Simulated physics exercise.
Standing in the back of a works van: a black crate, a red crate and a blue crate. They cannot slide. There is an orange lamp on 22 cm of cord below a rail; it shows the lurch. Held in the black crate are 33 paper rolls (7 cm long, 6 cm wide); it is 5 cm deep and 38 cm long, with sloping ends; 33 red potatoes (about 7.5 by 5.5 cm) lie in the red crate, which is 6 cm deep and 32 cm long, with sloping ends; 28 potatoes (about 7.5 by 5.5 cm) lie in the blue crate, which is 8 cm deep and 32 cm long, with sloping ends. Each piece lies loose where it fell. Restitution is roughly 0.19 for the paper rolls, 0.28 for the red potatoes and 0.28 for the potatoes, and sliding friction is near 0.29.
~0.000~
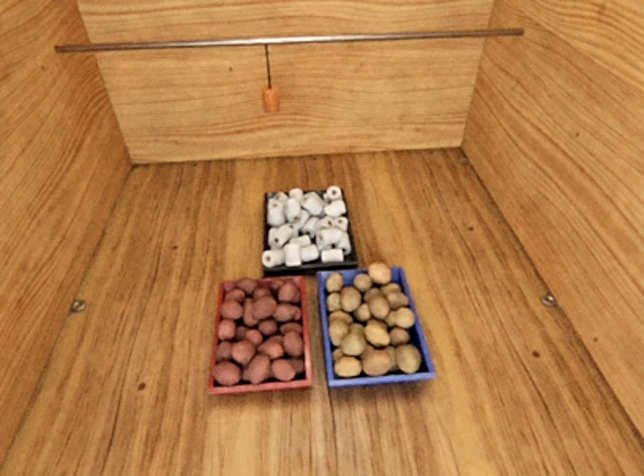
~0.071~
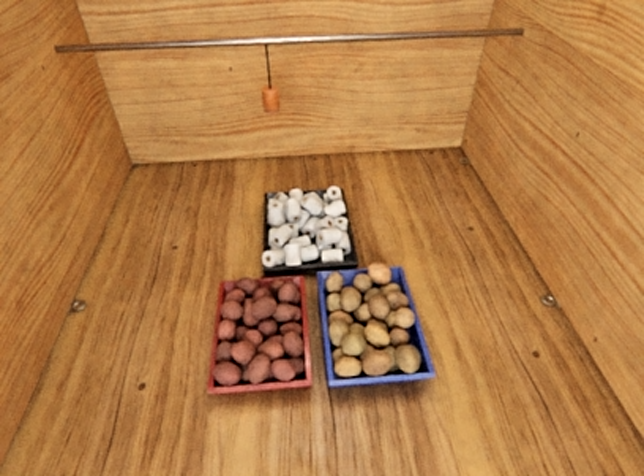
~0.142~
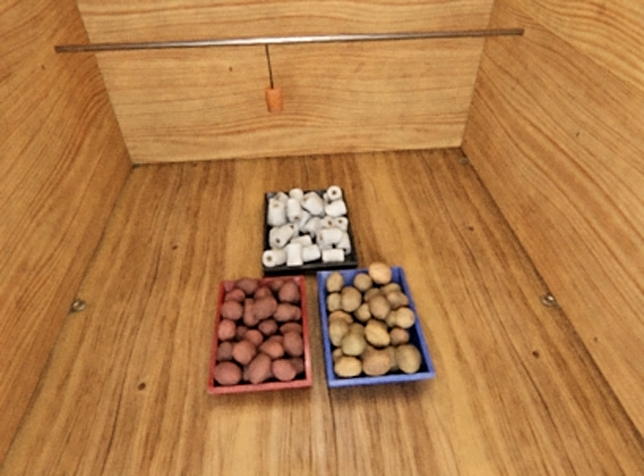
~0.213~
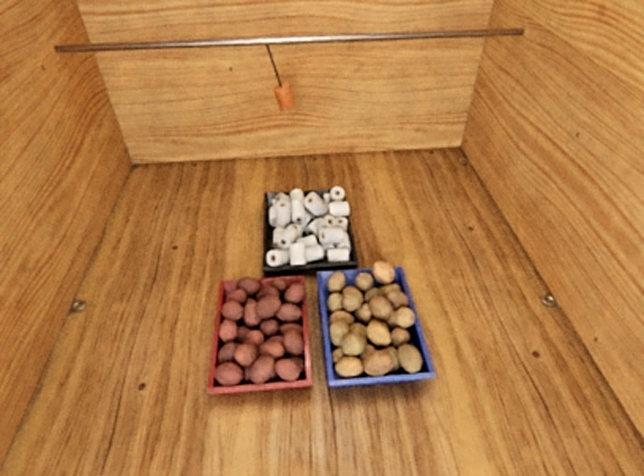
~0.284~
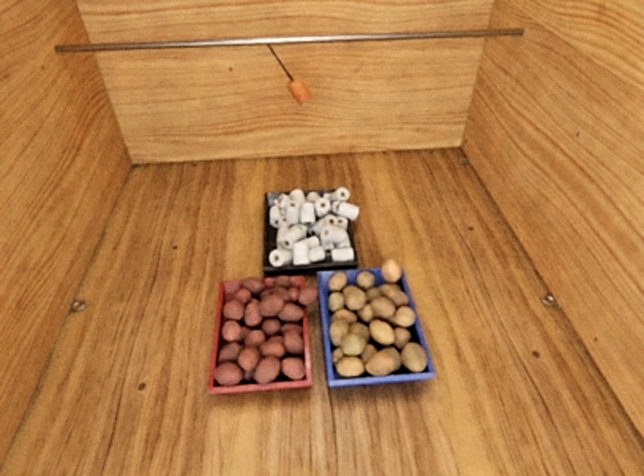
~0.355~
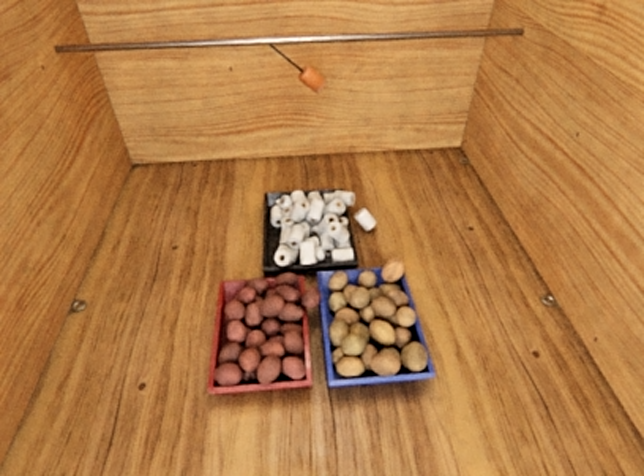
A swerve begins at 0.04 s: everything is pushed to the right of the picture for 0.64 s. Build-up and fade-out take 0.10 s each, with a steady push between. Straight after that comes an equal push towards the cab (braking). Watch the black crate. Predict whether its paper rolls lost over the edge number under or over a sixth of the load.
The paper rolls lost number over a sixth of the load.
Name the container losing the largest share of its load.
That would be the black crate.
After 0.61 s, 6 of 33 out of the black crate, 1 of 33 out of the red crate and 0 of 28 out of the blue crate.
After 0.92 s, 10 of 33 out of the black crate, 1 of 33 out of the red crate and 0 of 28 out of the blue crate.
After 1.36 s, 12 of 33 out of the black crate, 6 of 33 out of the red crate and 1 of 28 out of the blue crate.
Final count (at 1.92 s), 13 of 33 out of the black crate, 7 of 33 out of the red crate and 1 of 28 out of the blue crate. Asked share, 13 of 33, 39 per cent.
